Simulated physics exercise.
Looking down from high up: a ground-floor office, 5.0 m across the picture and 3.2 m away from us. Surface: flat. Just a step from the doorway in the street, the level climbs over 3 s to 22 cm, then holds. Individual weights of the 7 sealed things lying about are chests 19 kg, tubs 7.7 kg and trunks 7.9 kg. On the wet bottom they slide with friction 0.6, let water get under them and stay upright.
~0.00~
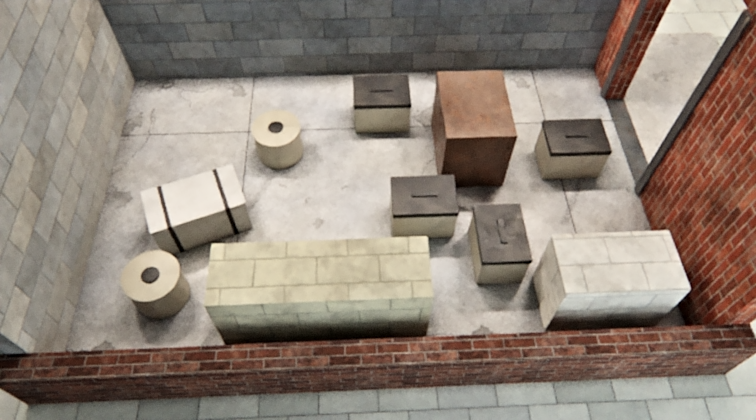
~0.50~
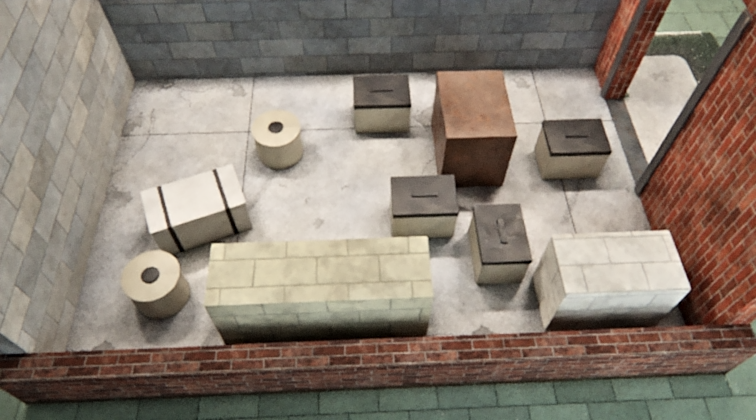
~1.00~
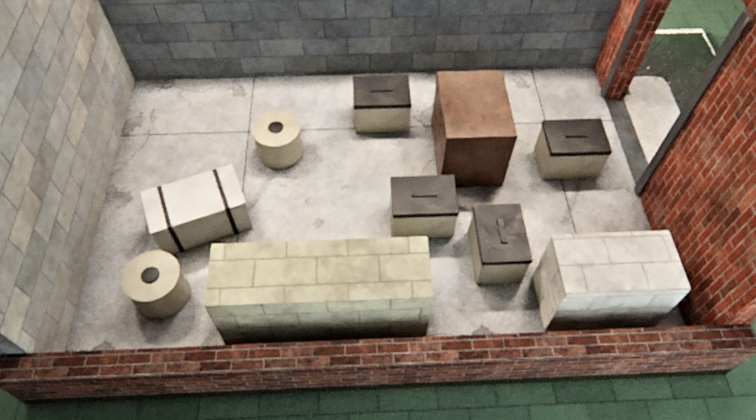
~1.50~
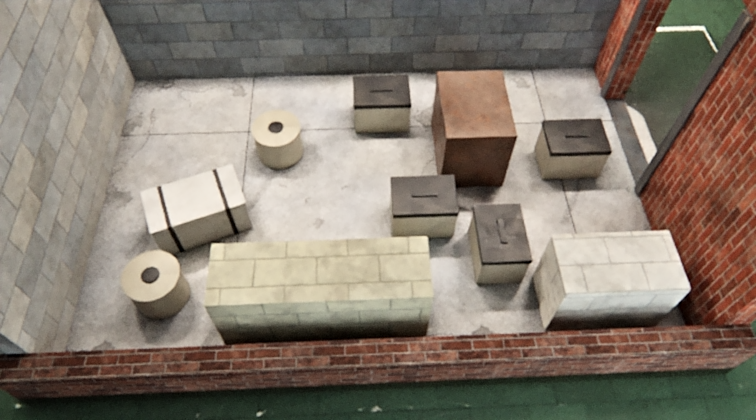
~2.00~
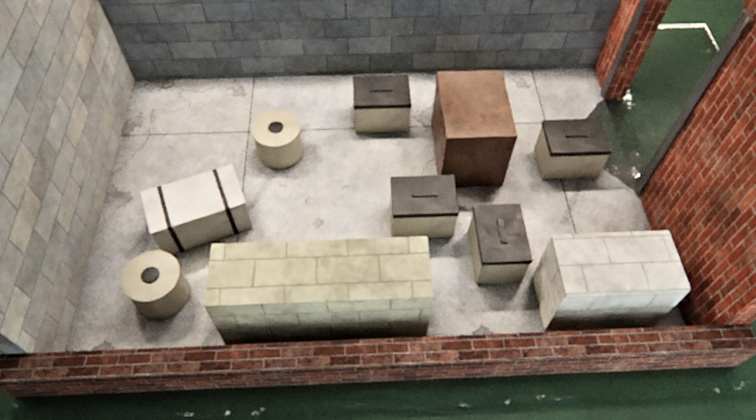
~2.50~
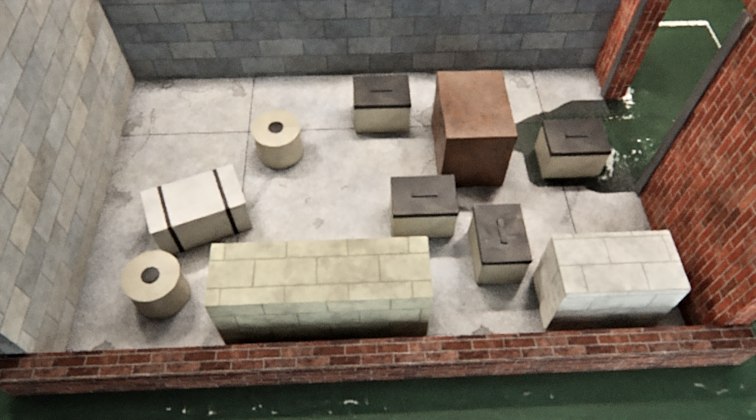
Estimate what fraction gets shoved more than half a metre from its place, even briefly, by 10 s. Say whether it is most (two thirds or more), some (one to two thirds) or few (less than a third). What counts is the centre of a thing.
Few.
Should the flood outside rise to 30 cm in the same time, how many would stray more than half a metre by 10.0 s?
Count under that change: 5.
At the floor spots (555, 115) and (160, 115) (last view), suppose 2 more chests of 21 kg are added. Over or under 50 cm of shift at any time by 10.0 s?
The first: Exceeds it. The second: Falls below it.
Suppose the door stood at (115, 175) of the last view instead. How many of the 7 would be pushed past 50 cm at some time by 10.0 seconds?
Then 4 of them would.
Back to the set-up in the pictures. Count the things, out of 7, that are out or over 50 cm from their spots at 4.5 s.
The number by then is 0.
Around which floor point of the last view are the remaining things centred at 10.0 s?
The centre is close to (335, 219).
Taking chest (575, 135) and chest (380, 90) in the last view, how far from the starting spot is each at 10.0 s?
First 150 cm, then 0 cm.
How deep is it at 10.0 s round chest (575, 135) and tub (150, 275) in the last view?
12 and 10 cm.
After 3.5 s 0 of 7 are over 50 cm from their spots; 0 afloat.
After 4.5 s 0 of 7 are over 50 cm from their spots; 0 afloat.
After 7.0 s 2 of 7 are over 50 cm from their spots; 1 afloat.
After 10.0 s 2 of 7 are over 50 cm from their spots, and 2 have been at some point; 4 afloat.
